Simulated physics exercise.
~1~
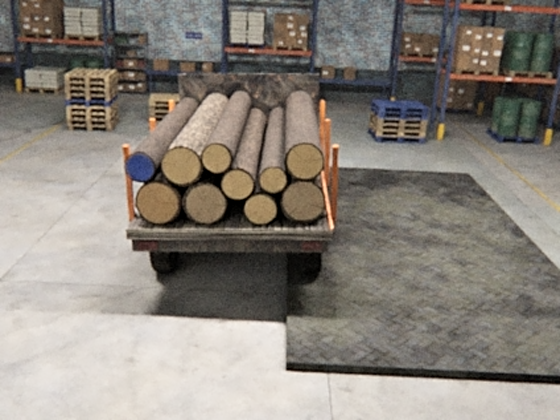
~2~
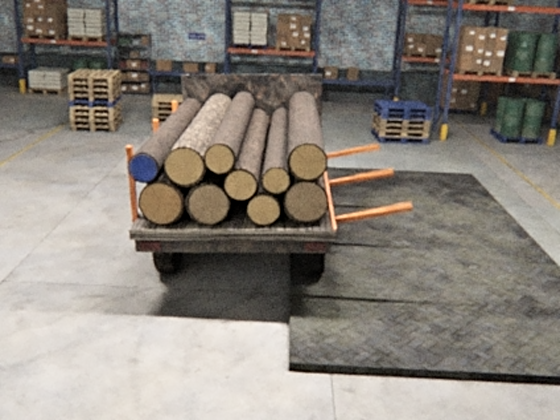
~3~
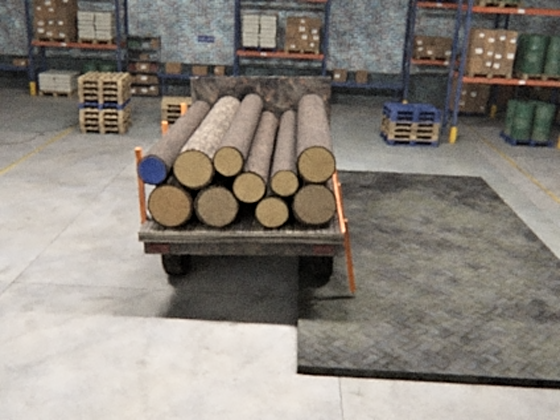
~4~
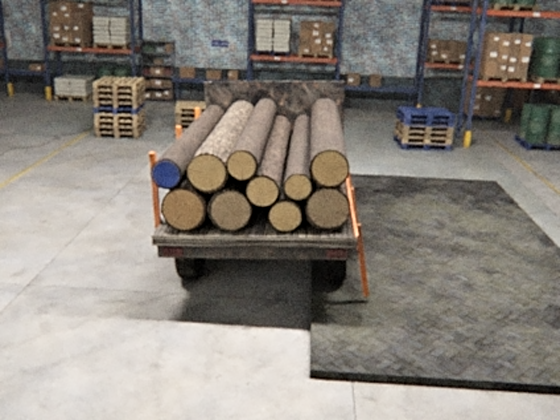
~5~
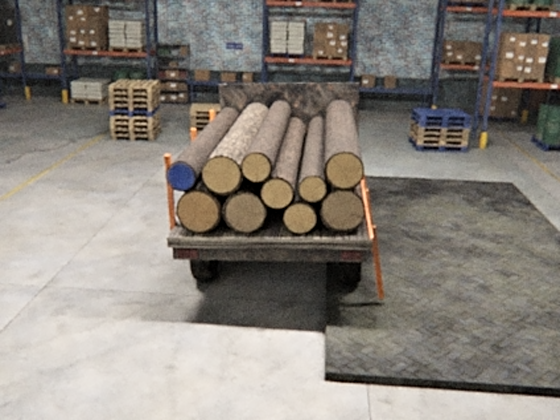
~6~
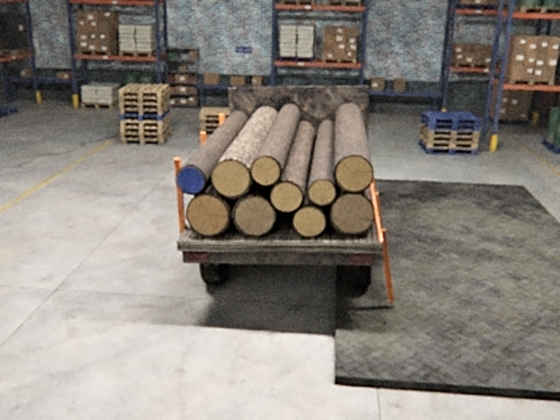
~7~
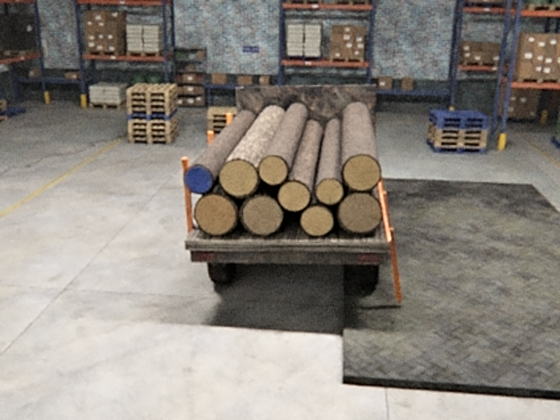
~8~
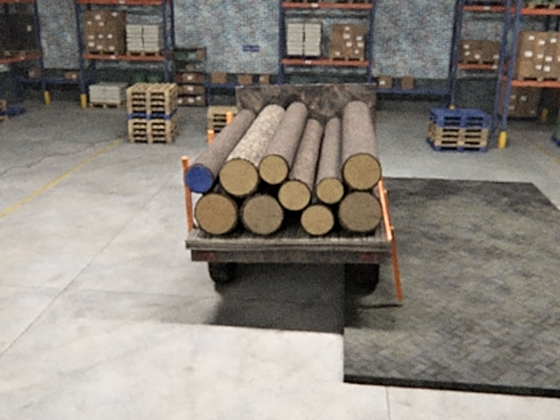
Orange posts on the right side of a parked farm trailer swing outward and down in a warehouse, seen from behind and slightly above the tail. The trailer carries a stacked load of brown logs with pale cut ends, and one log with a blue end sits at the upper left. Racks and pallets line the back wall, and a dark mat covers the floor to the right. The posts drop until they hang beside the deck, while the view pans slightly left. The logs hold their places, and the blue one remains aboard, resting on others.
